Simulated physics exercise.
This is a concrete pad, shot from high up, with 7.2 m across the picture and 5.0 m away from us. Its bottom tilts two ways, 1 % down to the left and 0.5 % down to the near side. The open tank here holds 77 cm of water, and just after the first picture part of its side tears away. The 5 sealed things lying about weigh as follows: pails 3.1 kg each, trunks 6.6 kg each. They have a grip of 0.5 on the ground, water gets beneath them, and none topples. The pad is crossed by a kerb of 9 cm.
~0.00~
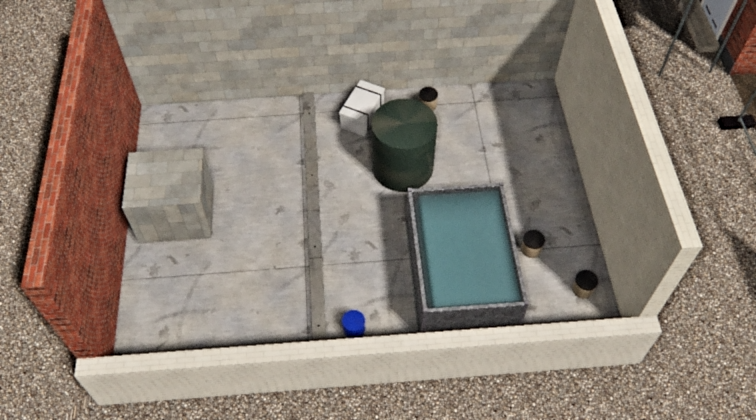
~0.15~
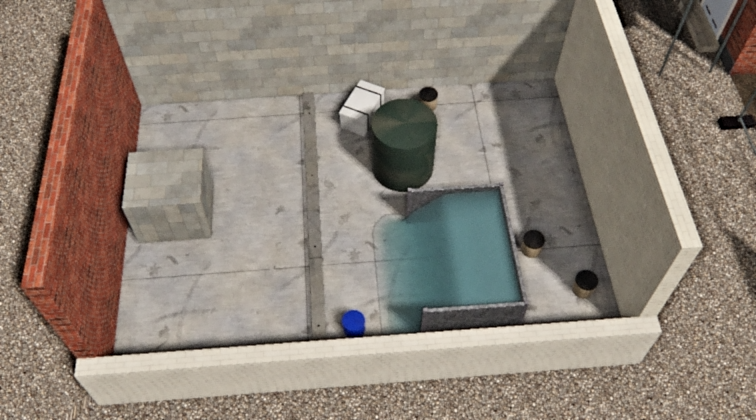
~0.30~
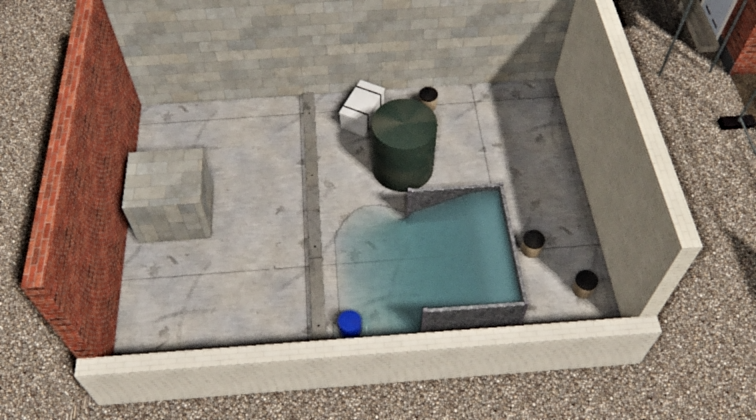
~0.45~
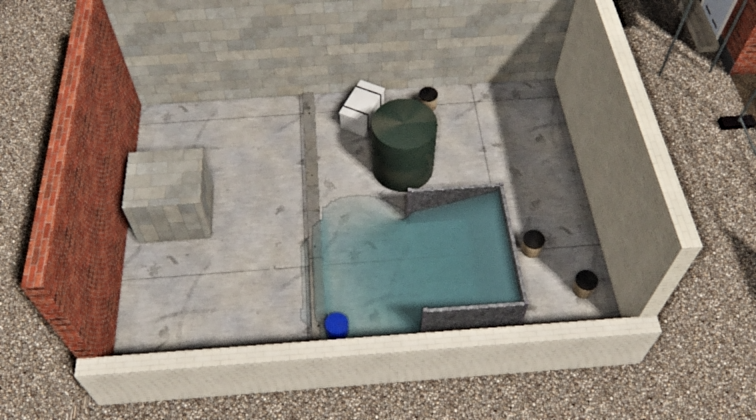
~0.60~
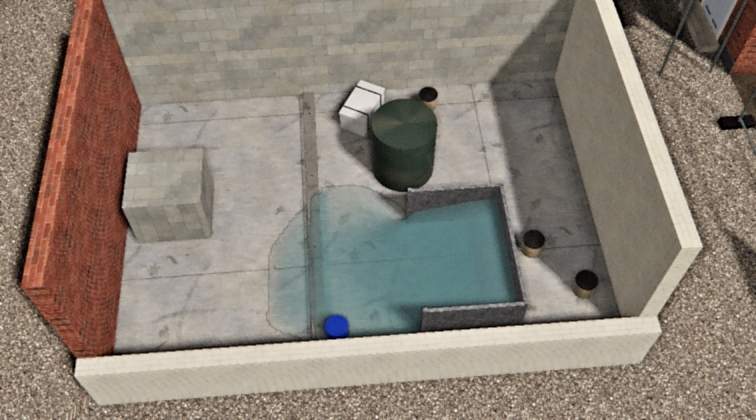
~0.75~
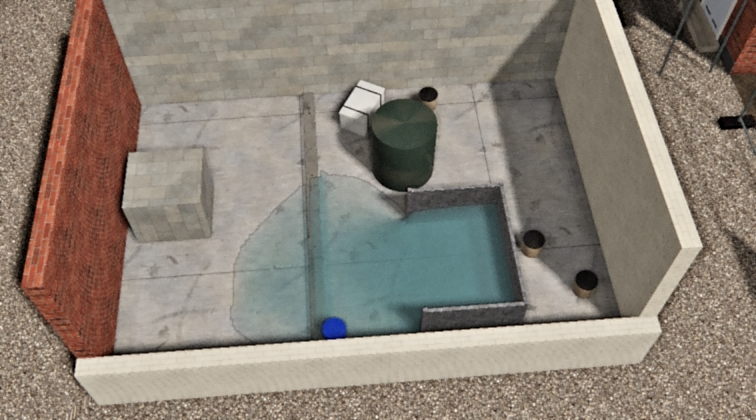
Water poured out of the open tank's left side after part of it gave way, spread leftward across the concrete pad and over the kerb, and nudged the blue pail slightly to the left.
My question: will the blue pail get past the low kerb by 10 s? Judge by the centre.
As for the blue pail, it makes it across.
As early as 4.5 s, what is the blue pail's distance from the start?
By then it has shifted roughly 300 cm.
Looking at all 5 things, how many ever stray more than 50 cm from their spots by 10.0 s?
The count comes to 3.
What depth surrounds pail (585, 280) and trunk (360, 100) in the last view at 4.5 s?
About 0 and 5 cm.
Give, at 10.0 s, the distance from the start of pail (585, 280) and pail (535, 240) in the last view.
They sit 0 cm and 0 cm away, in the order given.
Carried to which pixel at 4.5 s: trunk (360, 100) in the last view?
Look about (395, 92).
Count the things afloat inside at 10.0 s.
2 of them.
After 2.0 s the blue pail is near (144, 335), 2.9 m from its start, afloat; 1 of 5 are over the mark; 1 afloat.
After 4.5 s the blue pail is near (129, 312), 3.1 m from its start, afloat; 1 of 5 are over the mark; 2 afloat.
After 7.0 s the blue pail is near (147, 301), 2.9 m from its start, afloat; 1 of 5 are over the mark; 1 afloat.
After 10.0 s the blue pail is near (153, 298), 2.8 m from its start, afloat; 1 of 5 are over the mark; 2 afloat.
